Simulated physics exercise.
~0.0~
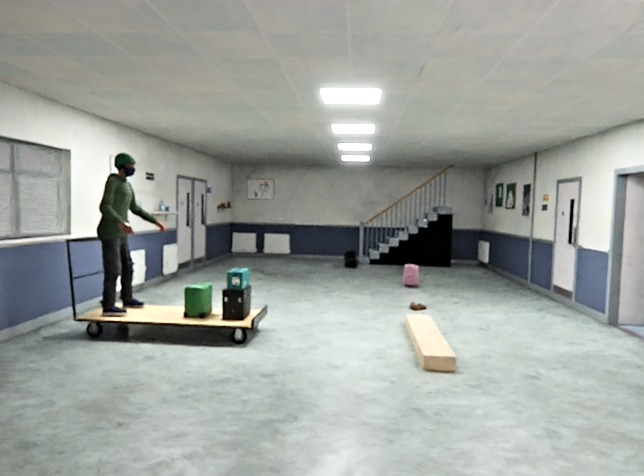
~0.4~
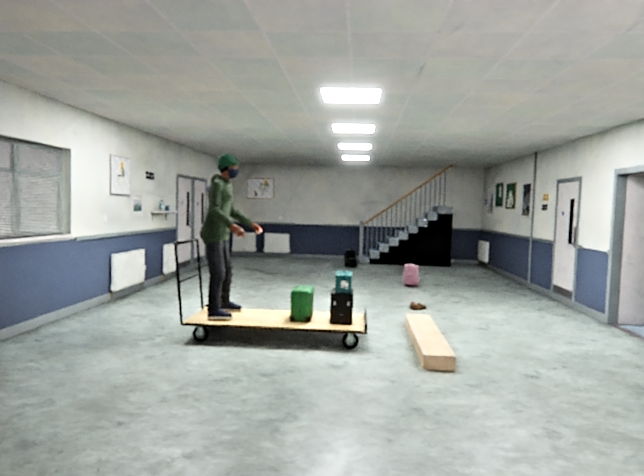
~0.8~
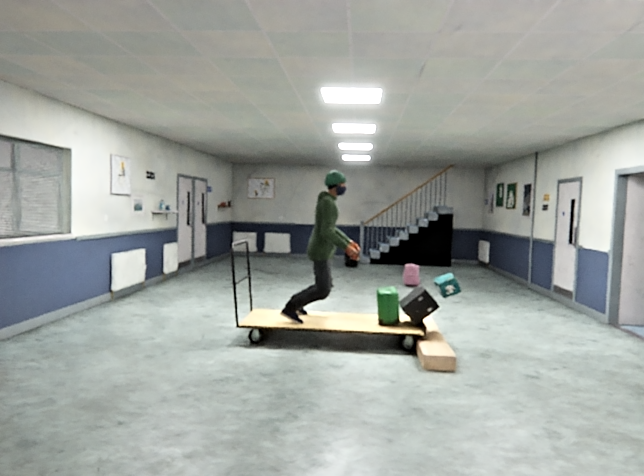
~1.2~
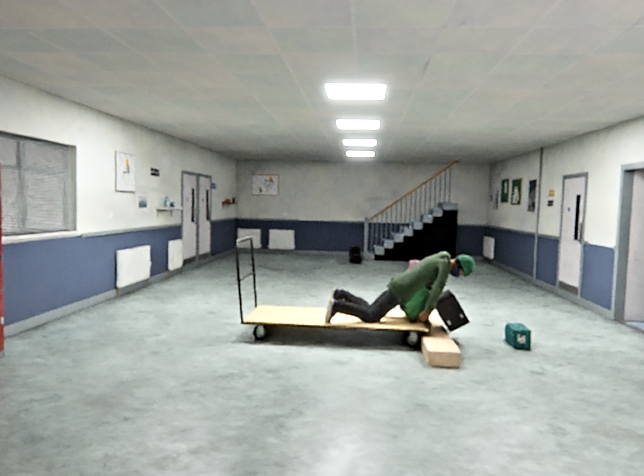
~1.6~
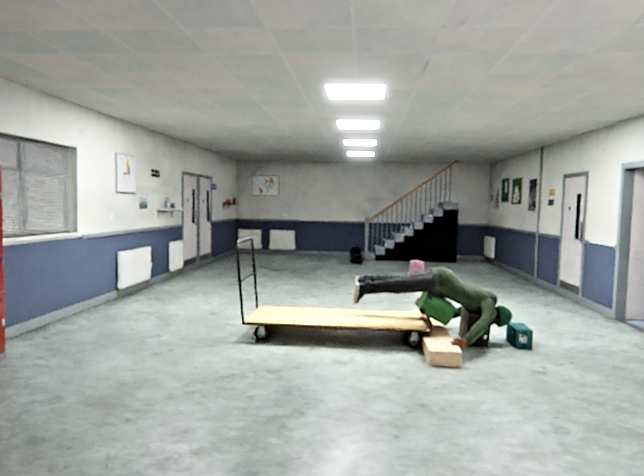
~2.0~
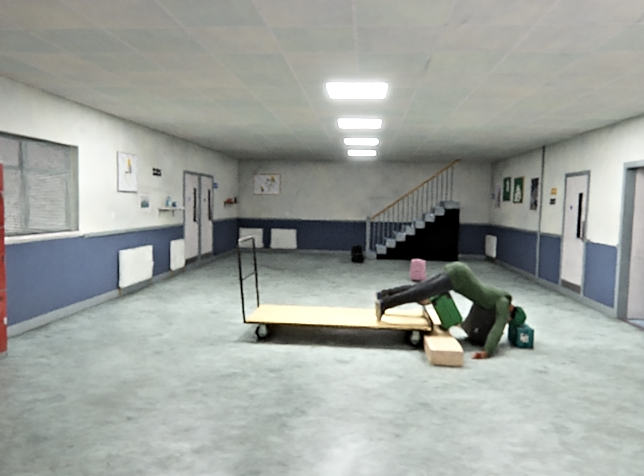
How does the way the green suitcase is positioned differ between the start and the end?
At the start the green suitcase stands upright on the trolley's deck. At the end it is upside down, past the front edge beside the slumped person.
